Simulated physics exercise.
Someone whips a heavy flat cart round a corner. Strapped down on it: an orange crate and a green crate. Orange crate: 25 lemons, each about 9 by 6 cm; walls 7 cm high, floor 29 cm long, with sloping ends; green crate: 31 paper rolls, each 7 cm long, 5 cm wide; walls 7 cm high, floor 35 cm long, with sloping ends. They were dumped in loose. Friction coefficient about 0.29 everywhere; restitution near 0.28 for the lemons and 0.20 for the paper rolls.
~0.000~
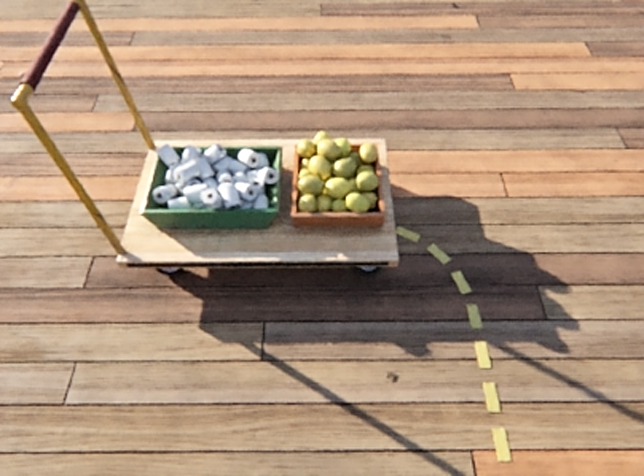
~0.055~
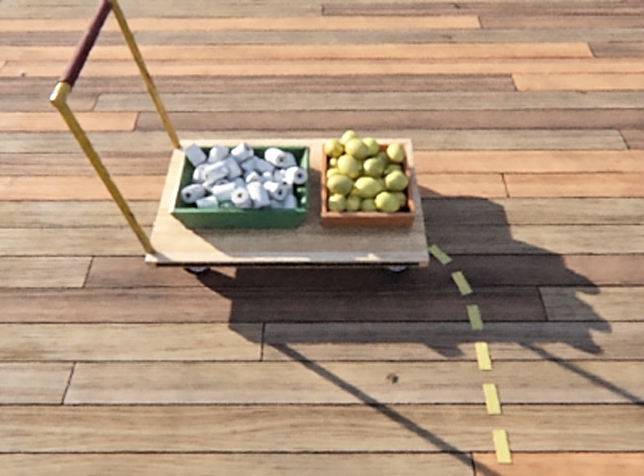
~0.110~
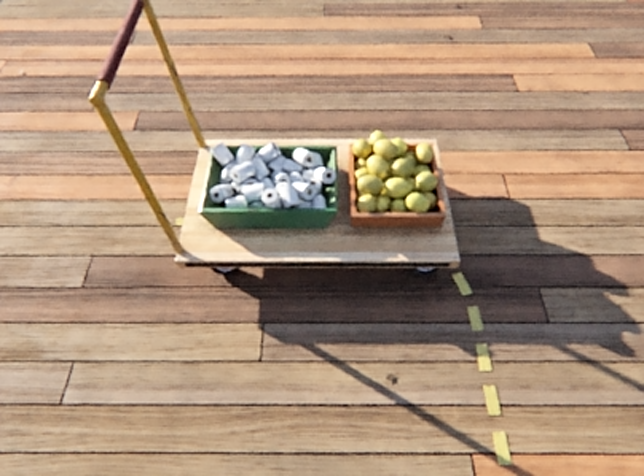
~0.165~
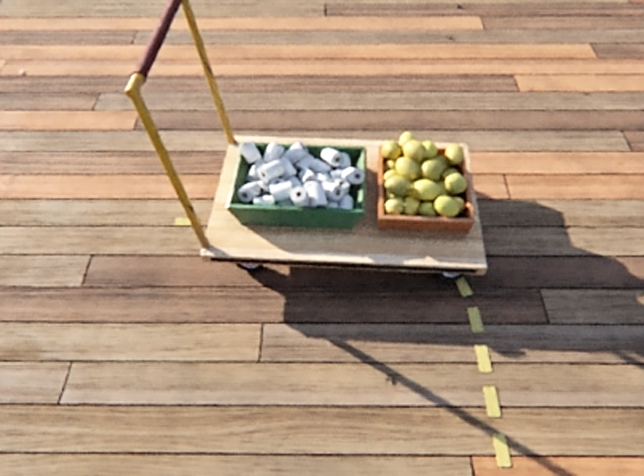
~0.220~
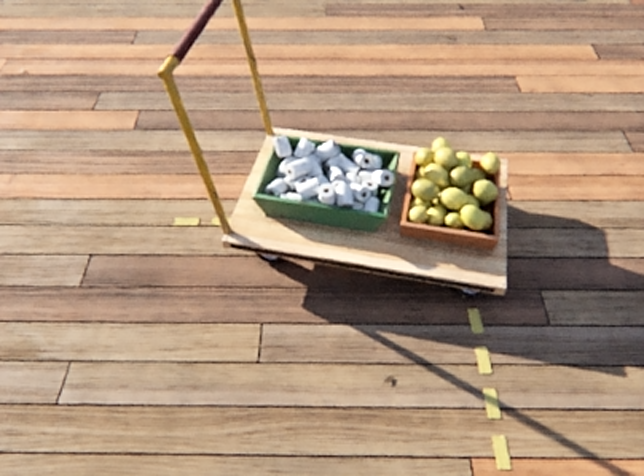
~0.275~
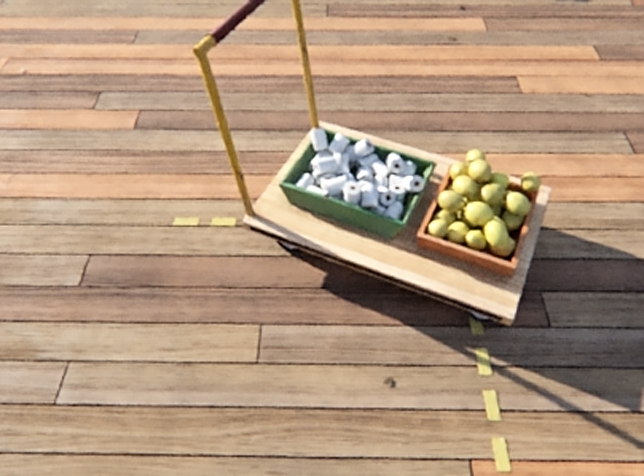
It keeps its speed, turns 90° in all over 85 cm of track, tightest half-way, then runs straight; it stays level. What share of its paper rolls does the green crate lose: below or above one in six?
Out of the green crate go fewer than one in six of the paper rolls.
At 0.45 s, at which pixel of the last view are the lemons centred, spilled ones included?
Near (539, 300).
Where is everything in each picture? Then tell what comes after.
In the first frame (each is followed by its nearest rim corner in this view; the camera moves round a little), green crate, (275, 210); orange crate, (383, 212); 0° round, 0 cm rolled; none out.
Green crate, (305, 210); orange crate, (413, 212); 0° round, 10 cm rolled, in the second frame.
Green crate, (335, 210); orange crate, (444, 213); 0° round, 20 cm rolled, in the third frame.
Green crate, (362, 211); orange crate, (473, 219); 3° round, 29 cm rolled, in the fourth frame.
Green crate, (385, 215); orange crate, (497, 236); 12° round, 39 cm rolled, in the fifth frame.
Green crate, (404, 223); orange crate, (515, 264); 24° round, 49 cm rolled; 1 out, the lowest lemon at (476, 160), in the sixth frame.
After 0.35 s, orange crate 22 in, 3 out and green crate 31 in, 0 out.
After 0.45 s, orange crate 20 in, 5 out and green crate 31 in, 0 out.
After 0.59 s, orange crate 18 in, 7 out and green crate 30 in, 1 out.
When it is over (at 1.04 s), orange crate 18 in, 7 out and green crate 29 in, 2 out. Asked share, 2 of 31, 6 per cent.
